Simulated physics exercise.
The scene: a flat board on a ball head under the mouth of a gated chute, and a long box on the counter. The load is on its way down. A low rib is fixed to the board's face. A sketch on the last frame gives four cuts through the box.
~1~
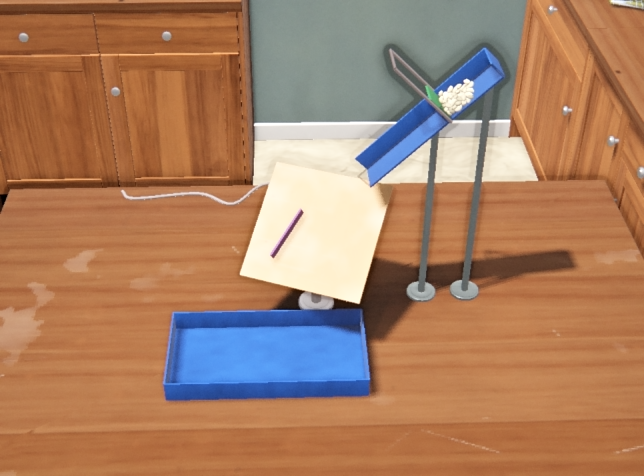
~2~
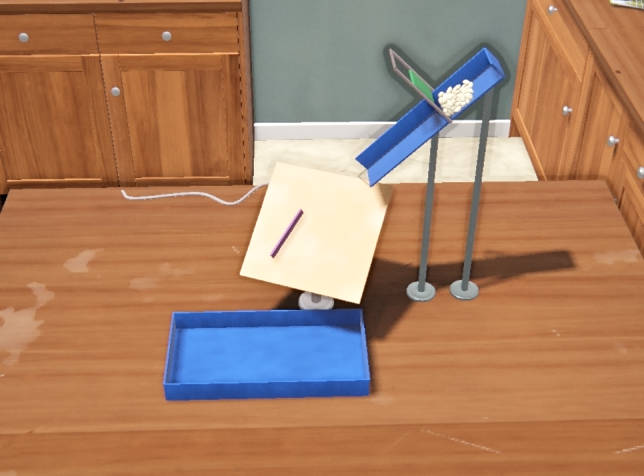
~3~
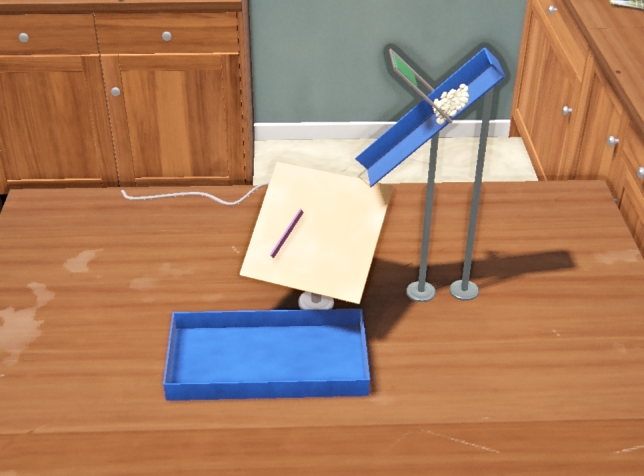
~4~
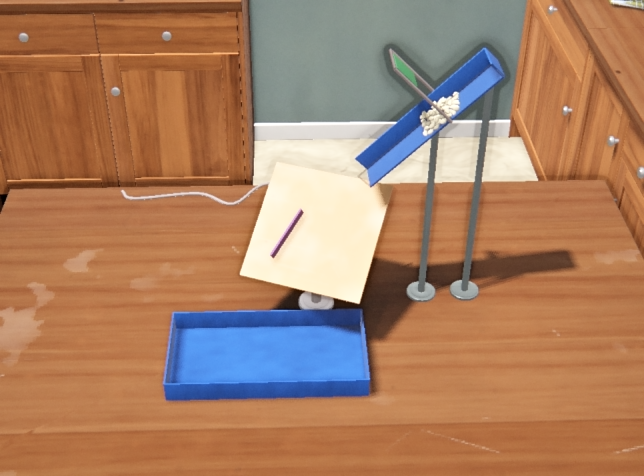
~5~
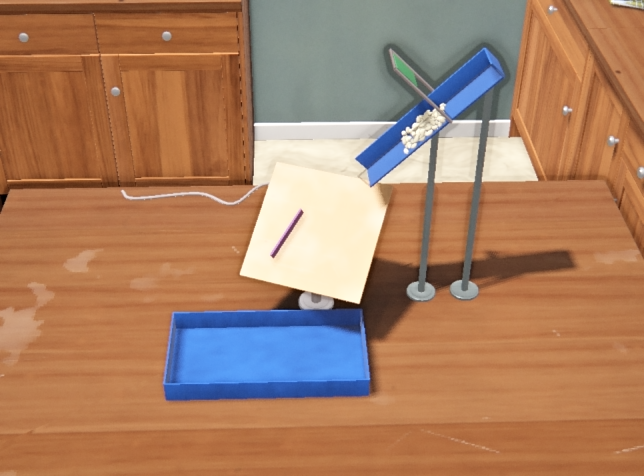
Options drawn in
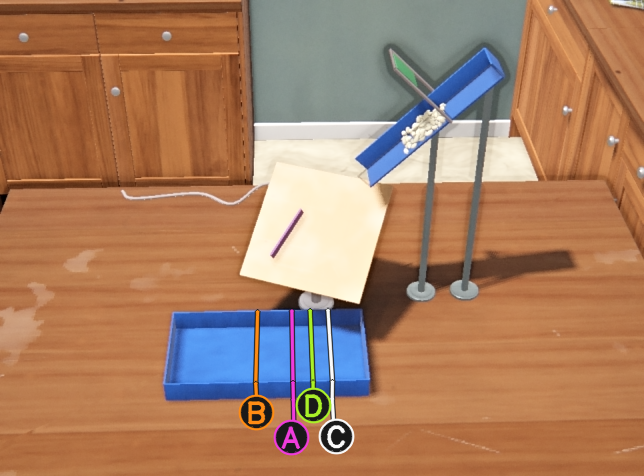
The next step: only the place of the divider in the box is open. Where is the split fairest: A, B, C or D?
Take B.
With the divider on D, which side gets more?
Left.
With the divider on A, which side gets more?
More lands on the left.
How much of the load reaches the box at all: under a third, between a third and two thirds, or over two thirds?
It is over two thirds.
On the marked copy, line A crosses the front rim at (293, 381); line B crosses the front rim at (255, 382); line C crosses the front rim at (332, 380); line D crosses the front rim at (313, 381).
With A, of what is caught, all but a few on the left of the divider, only a few on the right.
With B, of what is caught, close to two thirds on the left of the divider, close to a third on the right.
With C, of what is caught, the whole lot on the left of the divider, none at all on the right.
With D, of what is caught, the whole lot on the left of the divider, none at all on the right.
